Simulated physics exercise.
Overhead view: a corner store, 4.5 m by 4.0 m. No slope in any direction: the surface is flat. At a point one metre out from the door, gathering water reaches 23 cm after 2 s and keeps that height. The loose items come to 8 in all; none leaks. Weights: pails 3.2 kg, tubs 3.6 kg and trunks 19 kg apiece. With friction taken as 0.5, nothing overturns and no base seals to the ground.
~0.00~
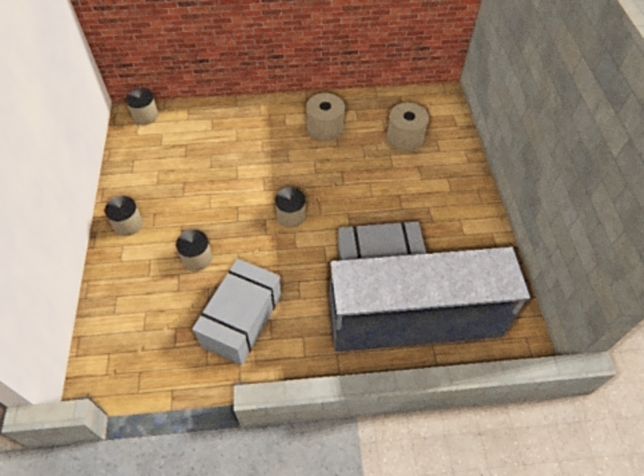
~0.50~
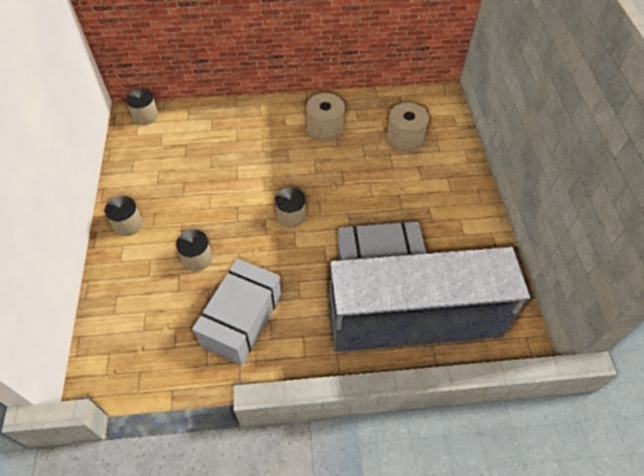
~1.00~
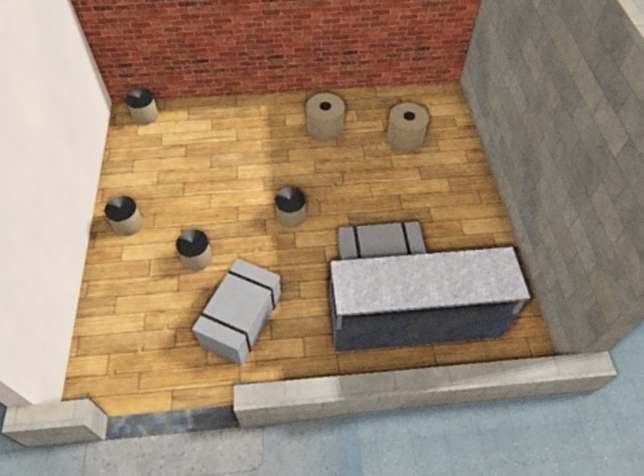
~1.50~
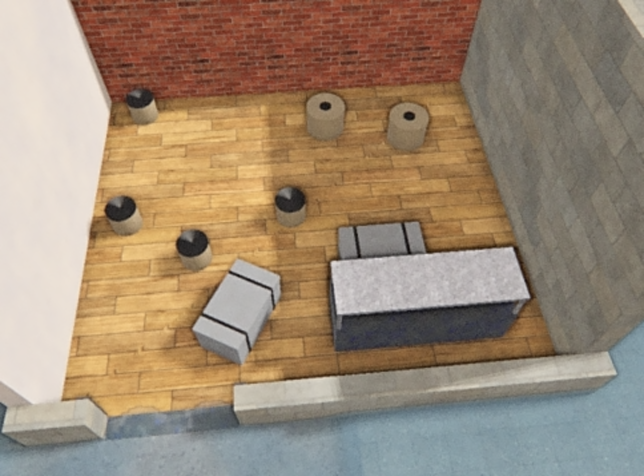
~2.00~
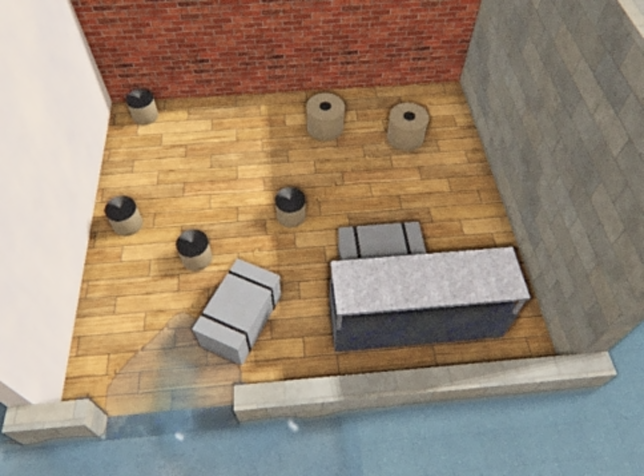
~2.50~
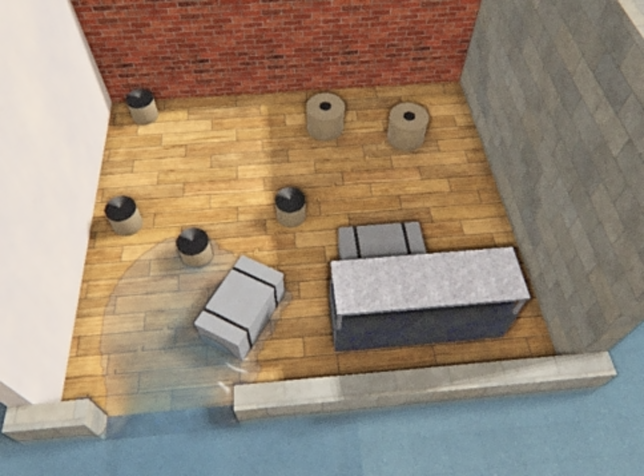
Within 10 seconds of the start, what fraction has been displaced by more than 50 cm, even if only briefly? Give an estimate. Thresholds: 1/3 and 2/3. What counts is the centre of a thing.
The shifted amount is major, at least two thirds.
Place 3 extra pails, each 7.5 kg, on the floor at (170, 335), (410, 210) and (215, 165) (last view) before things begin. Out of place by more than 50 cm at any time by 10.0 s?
The first one tops the mark, the next stays inside the mark, and the last tops the mark.
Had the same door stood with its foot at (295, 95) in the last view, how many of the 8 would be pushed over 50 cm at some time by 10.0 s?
Count: 8.
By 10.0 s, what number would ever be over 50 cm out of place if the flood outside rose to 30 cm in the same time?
Count: 8.
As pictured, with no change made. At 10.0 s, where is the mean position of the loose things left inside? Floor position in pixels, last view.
Centred roughly on (402, 203).
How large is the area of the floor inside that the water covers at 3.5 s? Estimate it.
Some 7.0 m2 of it.
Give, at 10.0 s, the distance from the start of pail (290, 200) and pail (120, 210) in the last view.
Shifts: 200 cm / 100 cm.
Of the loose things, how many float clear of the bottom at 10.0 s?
Then: 8.
After 3.5 s 3 of 8 are over 50 cm from their spots; 0 afloat.
After 4.5 s 3 of 8 are over 50 cm from their spots; 2 afloat.
After 7.0 s 6 of 8 are over 50 cm from their spots; 3 afloat.
After 10.0 s 7 of 8 are over 50 cm from their spots, and 7 have been at some point; 8 afloat.
